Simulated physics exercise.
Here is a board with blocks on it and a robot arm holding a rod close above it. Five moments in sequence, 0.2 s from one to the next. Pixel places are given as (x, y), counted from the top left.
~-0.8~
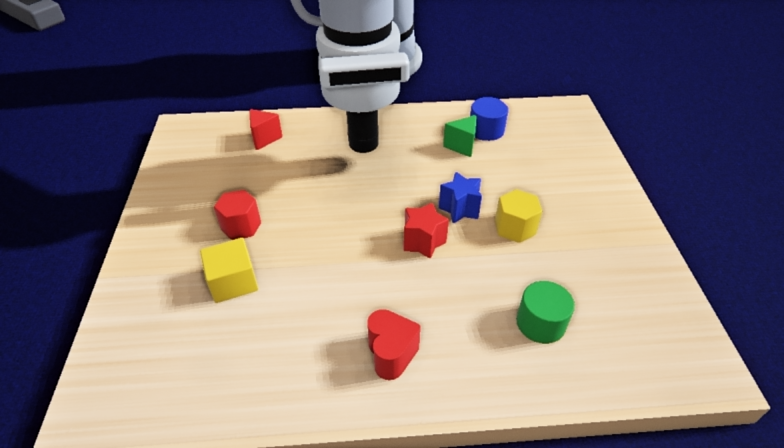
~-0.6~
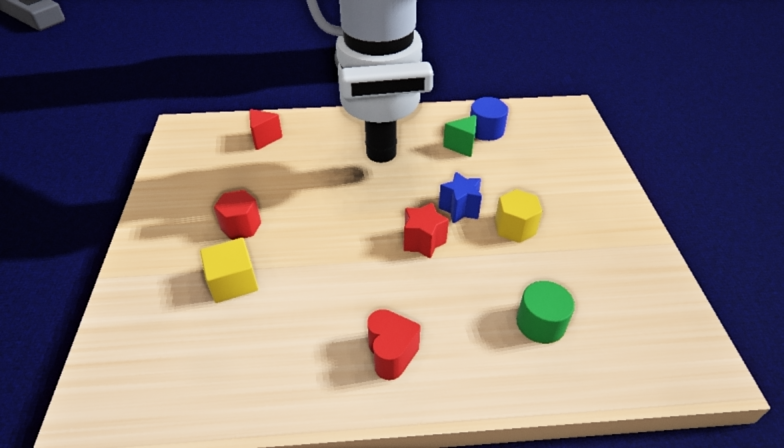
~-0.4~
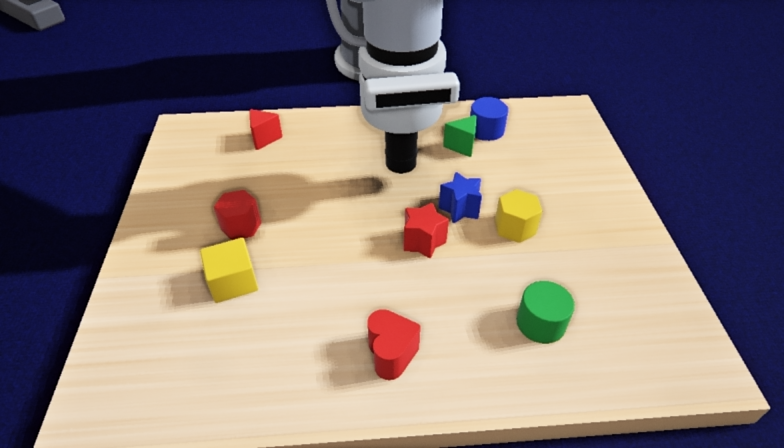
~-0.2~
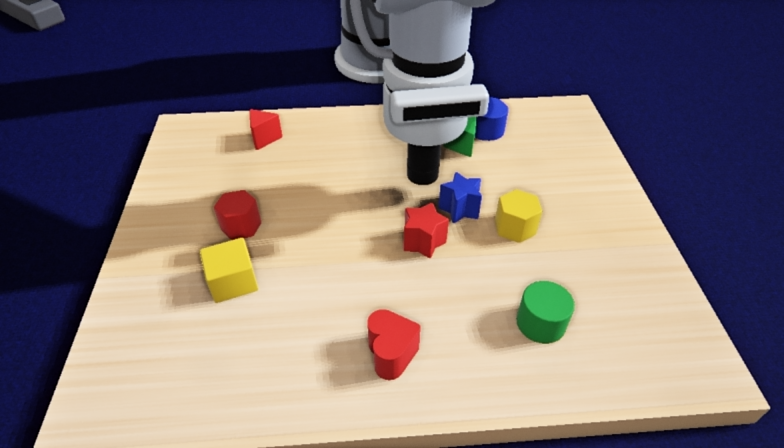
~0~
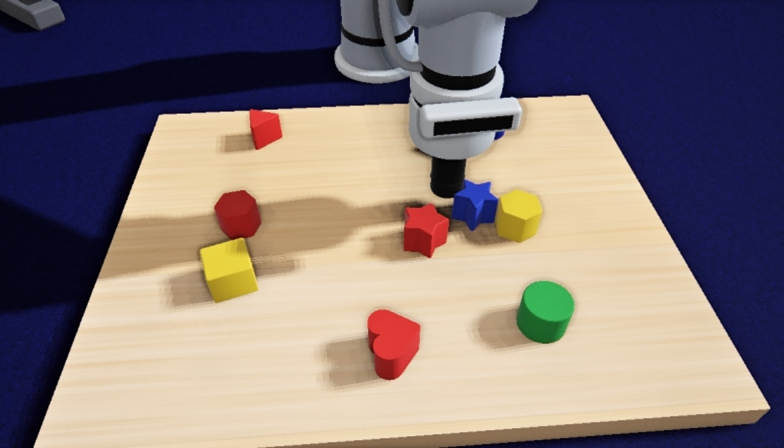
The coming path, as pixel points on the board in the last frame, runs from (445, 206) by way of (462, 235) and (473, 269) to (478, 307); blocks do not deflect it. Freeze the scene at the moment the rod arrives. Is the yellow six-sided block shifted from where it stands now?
Final answer: Yes.
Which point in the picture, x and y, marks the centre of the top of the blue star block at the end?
(504, 224)
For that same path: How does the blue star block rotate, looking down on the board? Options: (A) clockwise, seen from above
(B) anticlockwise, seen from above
That would be B.
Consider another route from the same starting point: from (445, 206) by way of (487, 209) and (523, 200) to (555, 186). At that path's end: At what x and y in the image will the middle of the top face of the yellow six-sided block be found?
The top centre is at (567, 218).
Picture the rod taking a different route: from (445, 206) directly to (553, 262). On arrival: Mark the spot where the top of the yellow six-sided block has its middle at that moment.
It will end up at (624, 225).
The first path, step by step. One third of the way, rod (464, 218); blue star block (498, 214), turned 20° anticlockwise; yellow six-sided block (541, 210), turned 30° anticlockwise.
Two thirds of the way, rod (476, 252); blue star block (504, 224), turned 50° anticlockwise; yellow six-sided block (542, 210), turned 35° anticlockwise.
At the end, rod (481, 290); red star block not moved; blue star block (504, 224), turned 50° anticlockwise; yellow six-sided block (542, 210), turned 35° anticlockwise.
